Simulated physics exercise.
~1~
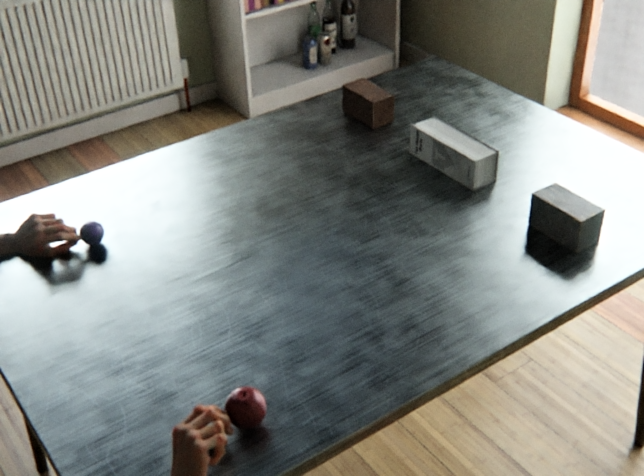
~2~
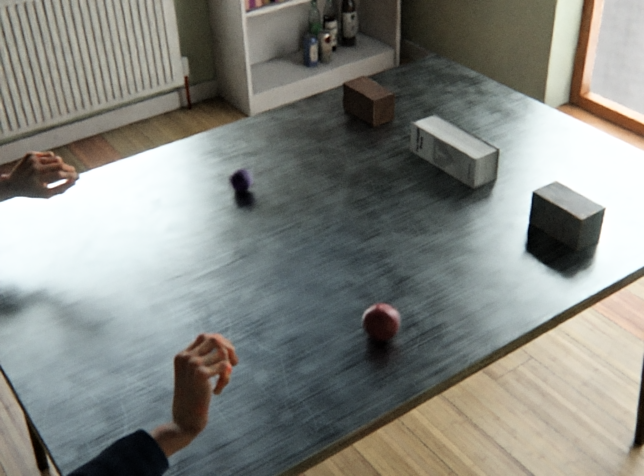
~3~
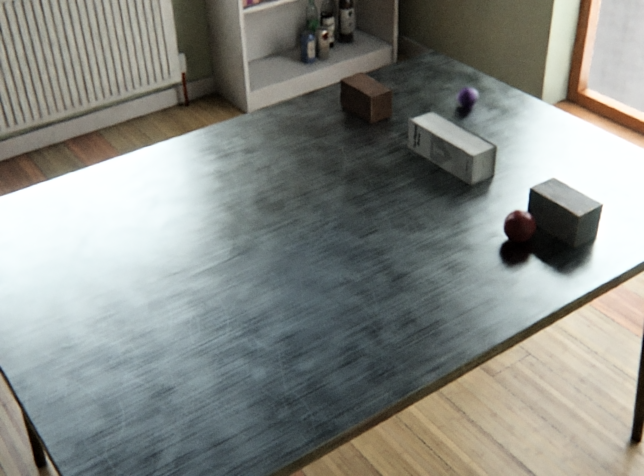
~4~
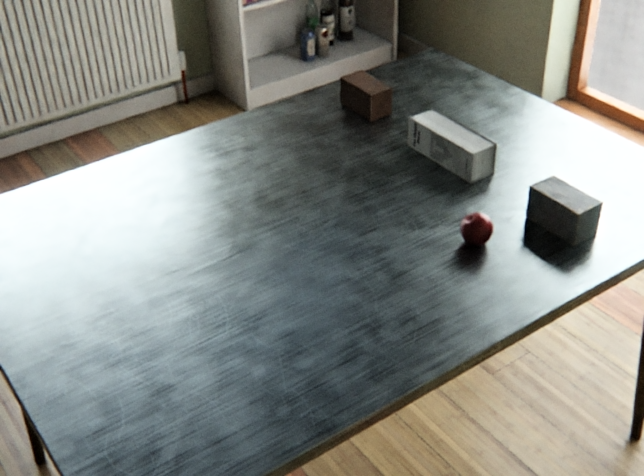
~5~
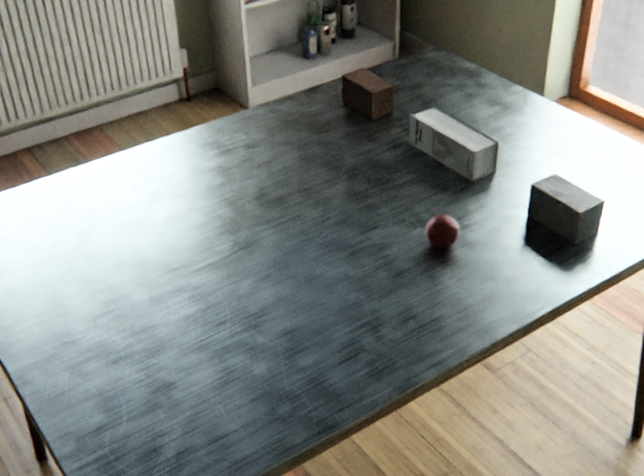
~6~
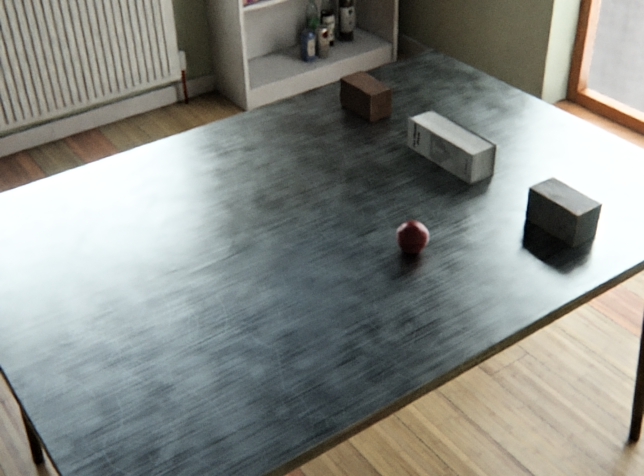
A purple ball and a red apple roll from two hands at the left and near edges of a dark, shiny table, seen from above in a room with a radiator and shelf. Toward the right stand a brown brick, a white book-like block and a grey block, with gaps between them. The hands let go and draw back as both travel rightward. The purple ball passes between the brown and white blocks and goes out of sight. The red apple reaches the grey block, bounces off and rolls back left, ending in the open on the near side of the blocks.
